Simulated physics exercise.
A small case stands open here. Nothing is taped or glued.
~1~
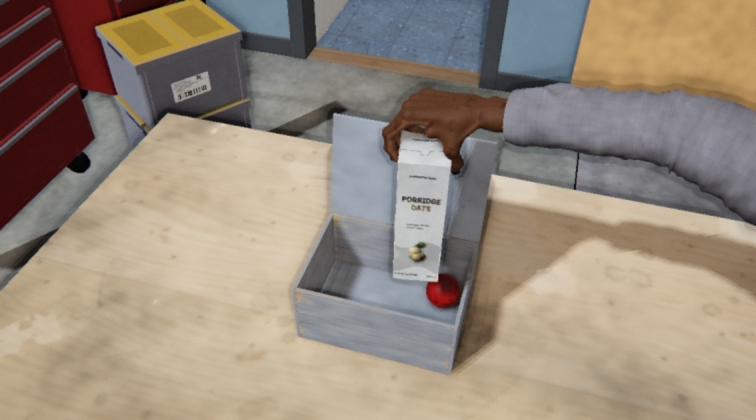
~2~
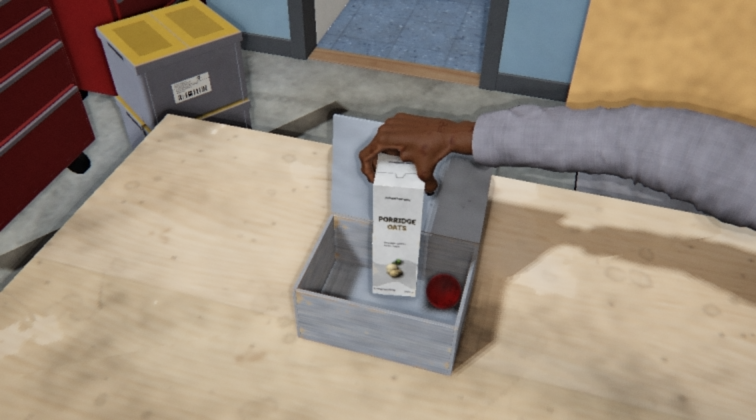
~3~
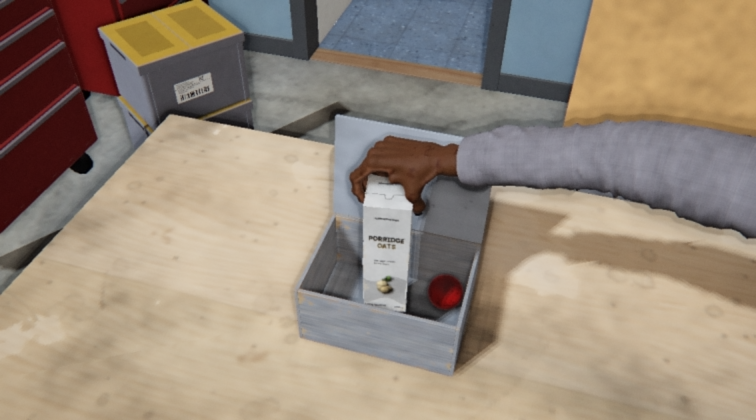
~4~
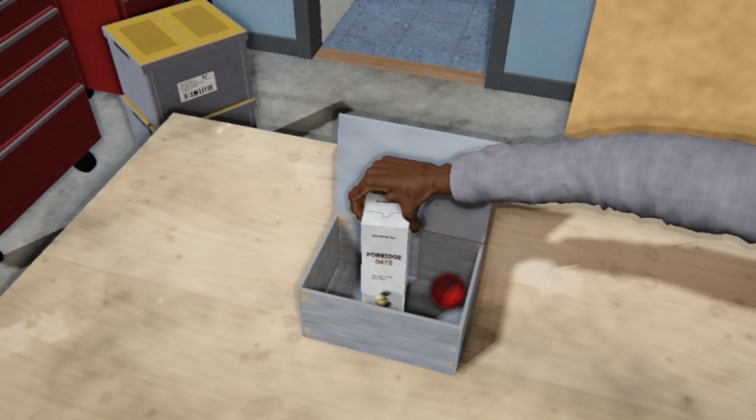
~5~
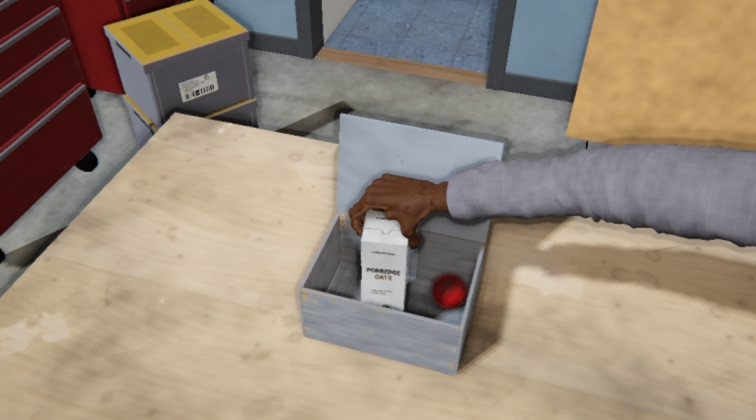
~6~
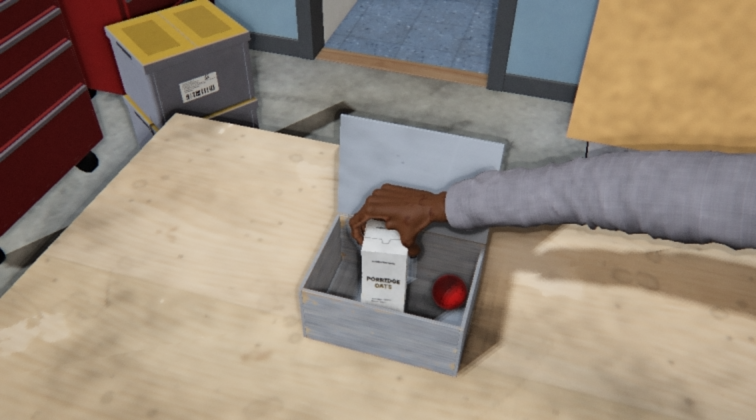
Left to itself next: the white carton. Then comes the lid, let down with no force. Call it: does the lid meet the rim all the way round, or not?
It does not meet the rim all the way round.
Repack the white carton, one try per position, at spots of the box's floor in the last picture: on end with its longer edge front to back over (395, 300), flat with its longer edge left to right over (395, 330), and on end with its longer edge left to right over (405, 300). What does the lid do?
Lid: First open, second closed, third open.
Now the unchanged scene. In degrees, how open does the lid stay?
Lid angle from rim - close to 50°.
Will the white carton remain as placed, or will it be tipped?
In the end, the white carton keeps its orientation.
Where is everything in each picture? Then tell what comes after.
In the first picture, on its way; white carton (421, 209); red ball (443, 291).
In the second picture, on its way; white carton (398, 227); red ball (444, 291).
In the third picture, on its way; white carton (388, 245); red ball (446, 292).
In the fourth picture, on its way; white carton (386, 260); red ball (448, 291).
In the fifth picture, on its way; white carton (385, 275); red ball (449, 291).
In the sixth picture, put in, still held; white carton (385, 283); red ball (450, 292).
Then, 1.30 s after the last picture, lid 78° above the rim.
Then, 2.30 s after the last picture, lid 51° above the rim.
At rest, lid 49° above the rim; both in place. Seen from the same camera at the end, white carton near (387, 284).
